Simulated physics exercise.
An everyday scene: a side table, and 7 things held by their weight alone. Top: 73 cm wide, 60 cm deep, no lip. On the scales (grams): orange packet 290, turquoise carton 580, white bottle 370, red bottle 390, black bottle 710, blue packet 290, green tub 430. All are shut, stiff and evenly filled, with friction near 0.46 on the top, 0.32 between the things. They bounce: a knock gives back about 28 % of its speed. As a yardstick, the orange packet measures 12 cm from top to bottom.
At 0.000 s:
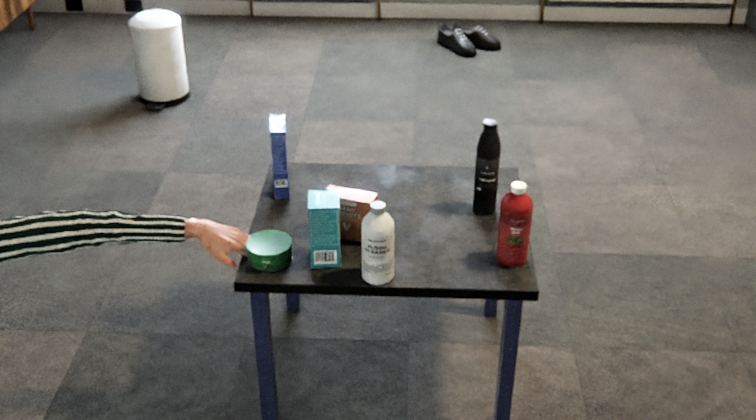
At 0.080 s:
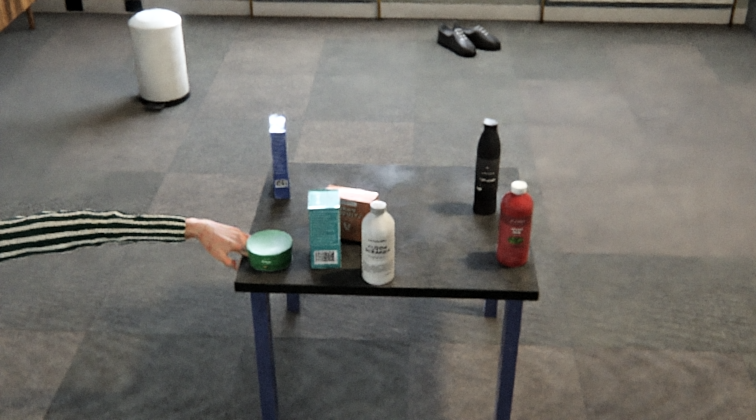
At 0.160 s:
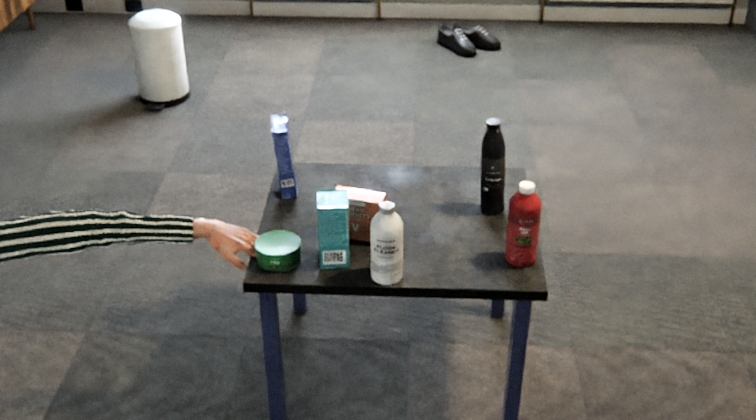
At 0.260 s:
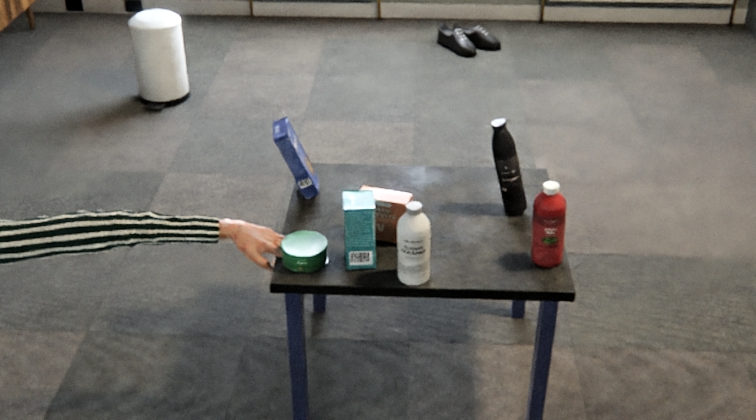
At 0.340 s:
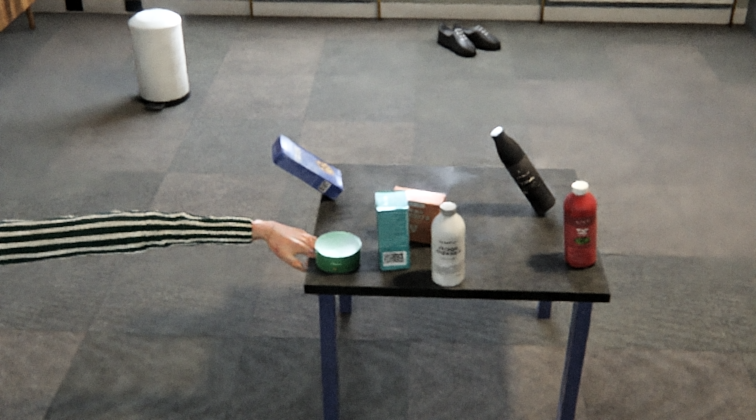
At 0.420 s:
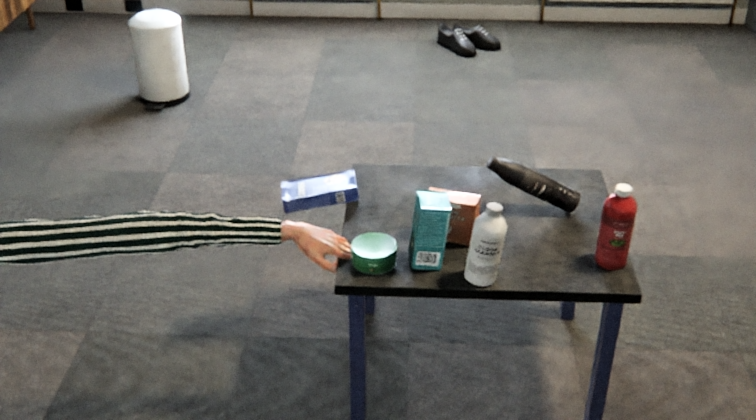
At first, a striped-sleeved hand rests against a green tub on a small side table crowded with bottles and boxes. The hand and table move steadily right together, and the blue packet and black bottle at the back lean left. By the end both are nearly flat, the blue packet jutting past the table's left edge.
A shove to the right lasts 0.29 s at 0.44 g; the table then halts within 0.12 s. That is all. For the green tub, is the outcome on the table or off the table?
The green tub stays on the table.
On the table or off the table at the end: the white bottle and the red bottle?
The white bottle ends off the table; the red bottle finishes off the table.
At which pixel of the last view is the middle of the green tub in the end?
Near (409, 255).
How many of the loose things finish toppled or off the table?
That comes to 5.
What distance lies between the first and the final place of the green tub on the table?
About 9 cm.
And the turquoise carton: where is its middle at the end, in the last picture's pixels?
Around (493, 246).
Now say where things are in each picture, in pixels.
In the first picture, green tub (270, 251); orange packet (350, 214).
In the second picture, white bottle (378, 241); red bottle (516, 223).
In the third picture, table along by 2 cm; blue packet (284, 157) tilted 5°; black bottle (493, 167) tilted 3°.
In the fourth picture, table along by 9 cm; blue packet (296, 158) tilted 22°; orange packet (384, 215).
In the fifth picture, table along by 17 cm; blue packet (308, 167) off the table; white bottle (448, 243).
In the sixth picture, table along by 24 cm; green tub (374, 254) 2 cm from its spot; black bottle (533, 182) tilted 63°.
By 0.62 s, table along by 25 cm; red bottle now off the table; green tub 9 cm from its spot near (409, 255); turquoise carton on its side.
By 0.92 s, table along by 25 cm; white bottle now off the table; green tub 9 cm from its spot near (409, 255); turquoise carton on its side.
When it is over (1.5 s), off the table, white bottle, red bottle and blue packet; lying over on the table, turquoise carton and black bottle; not toppled but over 5 cm from the start, orange packet and green tub. In the last view, green tub near (409, 255).
